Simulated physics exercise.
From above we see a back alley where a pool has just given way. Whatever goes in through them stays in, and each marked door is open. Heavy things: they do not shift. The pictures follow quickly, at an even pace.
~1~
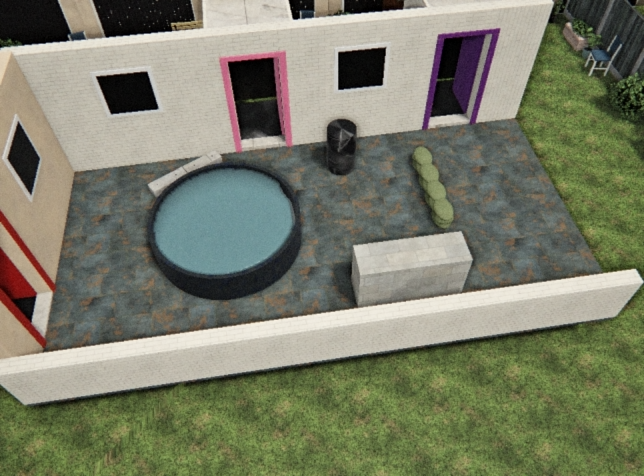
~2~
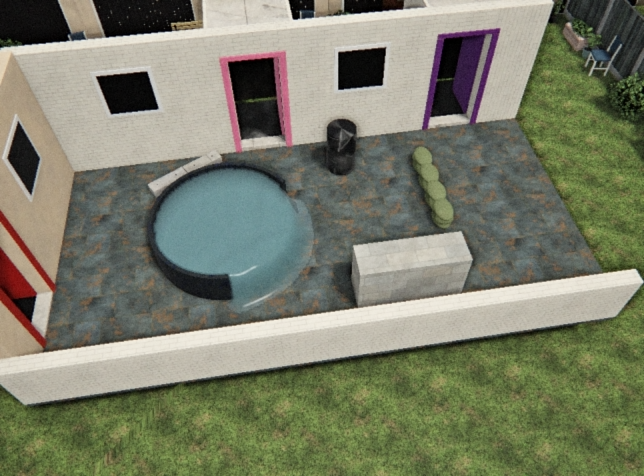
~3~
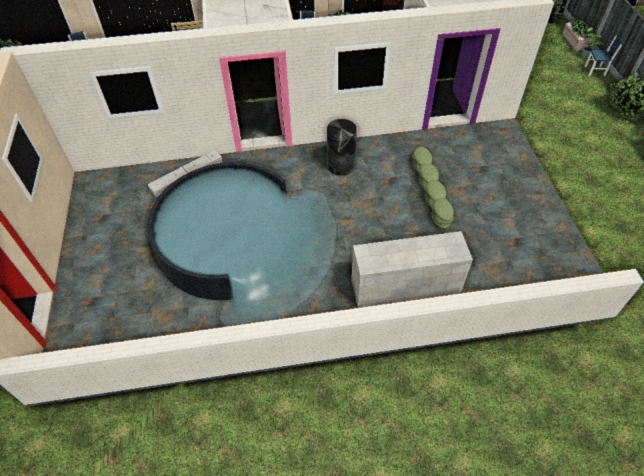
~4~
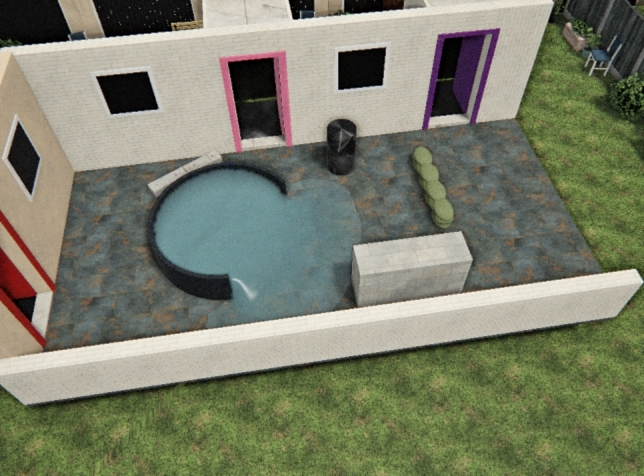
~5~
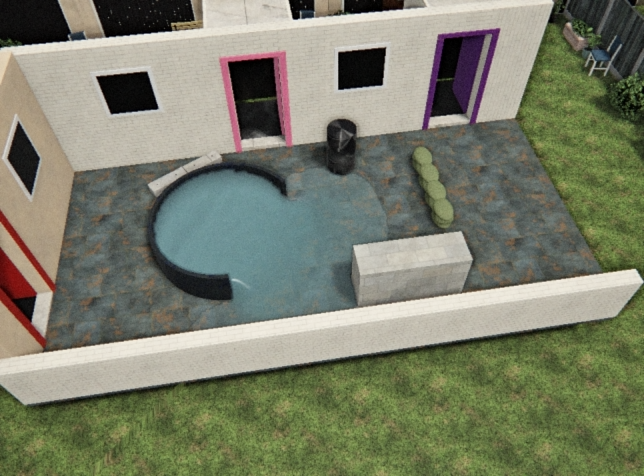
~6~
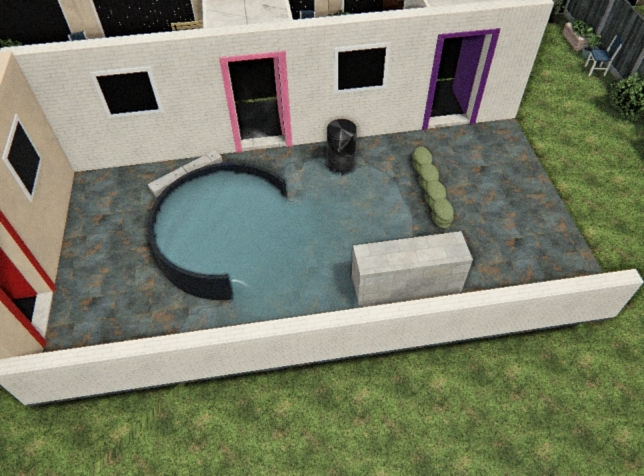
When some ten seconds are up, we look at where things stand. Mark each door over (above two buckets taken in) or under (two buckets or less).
Red door: Over. Purple door: Under. Pink door: Under.
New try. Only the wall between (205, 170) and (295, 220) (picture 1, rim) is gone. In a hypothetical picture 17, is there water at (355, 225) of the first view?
There: Awash.
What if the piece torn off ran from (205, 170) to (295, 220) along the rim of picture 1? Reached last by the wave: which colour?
Call it the red door.
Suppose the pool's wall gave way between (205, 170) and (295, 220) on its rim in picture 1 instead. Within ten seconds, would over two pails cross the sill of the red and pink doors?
As I see it, the red door stays short of it and the pink door tops the mark.
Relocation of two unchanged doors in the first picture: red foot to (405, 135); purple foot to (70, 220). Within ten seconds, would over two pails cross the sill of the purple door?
Well, in that case the purple comes up short.
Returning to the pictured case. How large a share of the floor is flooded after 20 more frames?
Close to 65 %.
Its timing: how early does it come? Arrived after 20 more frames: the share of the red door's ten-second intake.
By my reckoning, 0 percent.
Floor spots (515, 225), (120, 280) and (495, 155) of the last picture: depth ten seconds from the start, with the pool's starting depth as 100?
Respectively 4, 6 and 2 per cent.
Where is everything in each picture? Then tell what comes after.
In the first frame, the round pool at (225, 218) is whole and still.
In the second frame, water pours out at (292, 252) and has run to (231, 304).
In the third frame, the front is at a hidden place, out from the gap at (292, 253).
In the fourth frame, water pours out at (292, 254) and has run to a hidden place.
In the fifth frame, the front is at (352, 177), out from the gap at (292, 254).
In the sixth frame, water pours out at (292, 255) and has run to (380, 175).
A moment on, water covers 35 % of the floor; the red door not reached, the purple door not reached, the pink door not reached.
Next, water covers 50 % of the floor; the red door not reached, the purple door wet at the sill, nothing in, the pink door not reached.
Then, water covers 65 % of the floor; the red door under two buckets in, the purple door wet at the sill, nothing in, the pink door wet at the sill, nothing in.
Later, water covers 85 % of the floor; the red door over two buckets in, the purple door wet at the sill, nothing in, the pink door wet at the sill, nothing in.
In the end, water covers 95 % of the floor; the red door over two buckets in, the purple door wet at the sill, nothing in, the pink door wet at the sill, nothing in.
